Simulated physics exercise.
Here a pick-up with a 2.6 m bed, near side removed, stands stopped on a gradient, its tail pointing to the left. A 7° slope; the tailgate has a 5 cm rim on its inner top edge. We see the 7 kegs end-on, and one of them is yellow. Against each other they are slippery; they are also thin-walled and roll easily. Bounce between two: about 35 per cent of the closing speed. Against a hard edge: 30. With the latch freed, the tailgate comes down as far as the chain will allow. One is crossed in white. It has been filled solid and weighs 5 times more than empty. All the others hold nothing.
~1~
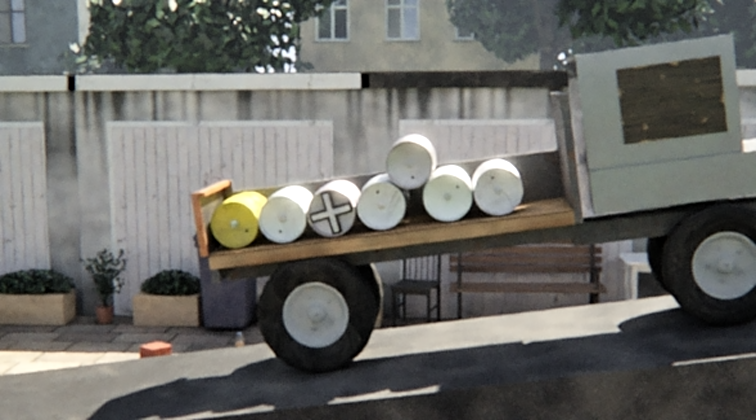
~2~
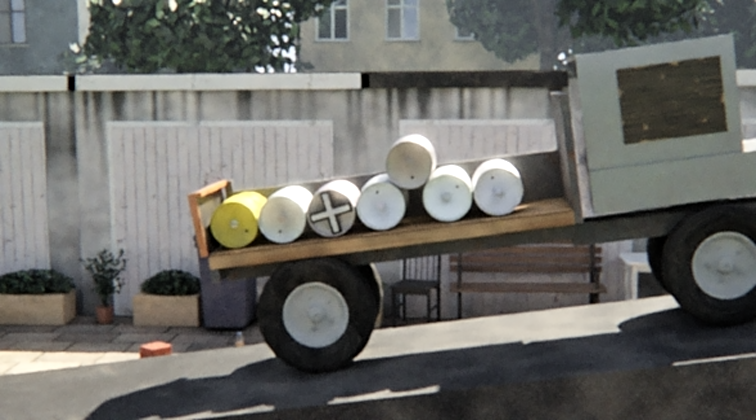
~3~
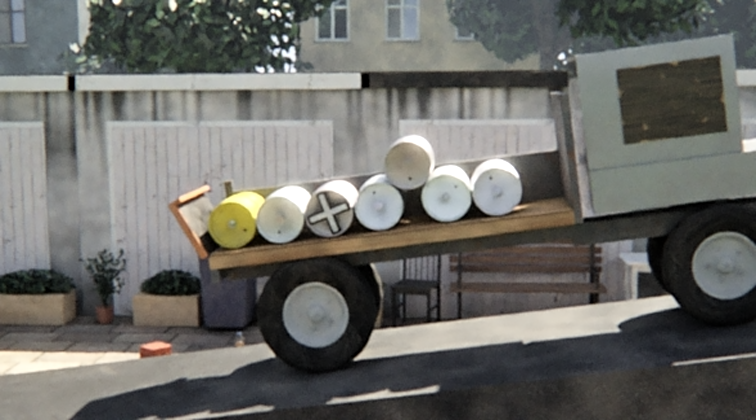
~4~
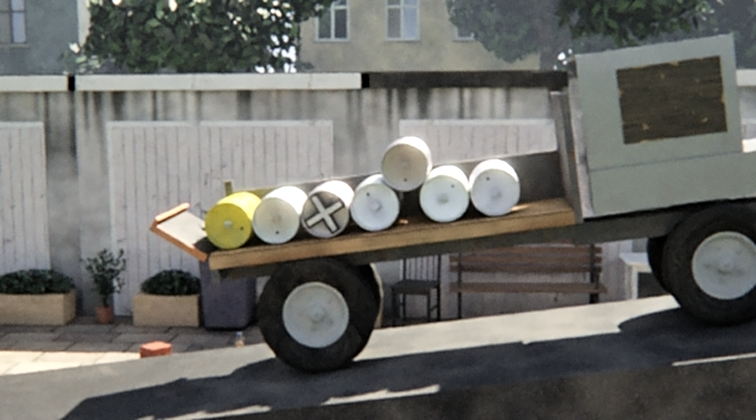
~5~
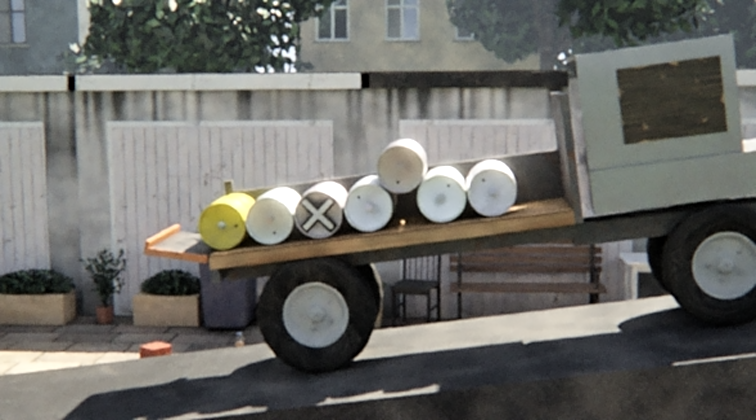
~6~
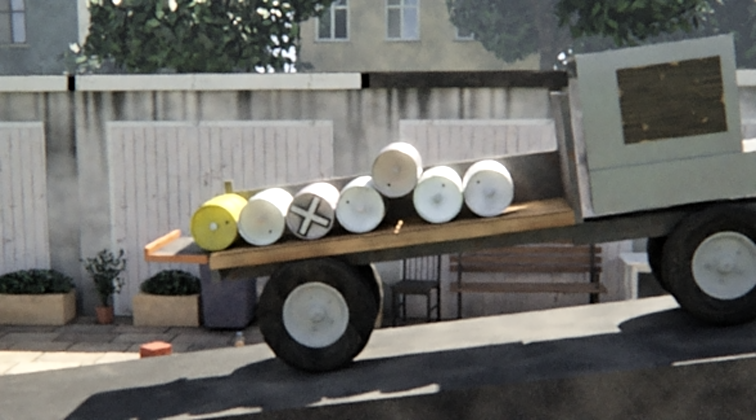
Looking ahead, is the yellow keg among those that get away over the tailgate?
Result for yellow - it comes off.
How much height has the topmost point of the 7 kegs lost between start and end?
About 30 cm.
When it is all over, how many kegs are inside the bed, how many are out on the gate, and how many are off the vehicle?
The split comes out as 4, 1 and 2.
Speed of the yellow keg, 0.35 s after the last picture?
0.6 m/s, give or take.
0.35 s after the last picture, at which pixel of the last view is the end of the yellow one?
Position: About (187, 227).
Then, 0.35 s past the sixth picture, yellow is on the gate, 15 cm past the hinge, rolling left; 0 out so far.
Then, 0.55 s past the sixth picture, yellow is on the gate, 30 cm past the hinge, rolling left; 0 out so far.
Then, 0.85 s past the sixth picture, yellow is on the gate, 40 cm past the hinge, rolling left; 0 out so far.
Then, 1.15 s past the sixth picture, yellow is dropping off the gate; 1 out so far.
Finally (4.35 s after the last picture), yellow is out on the ground; 2 out so far.
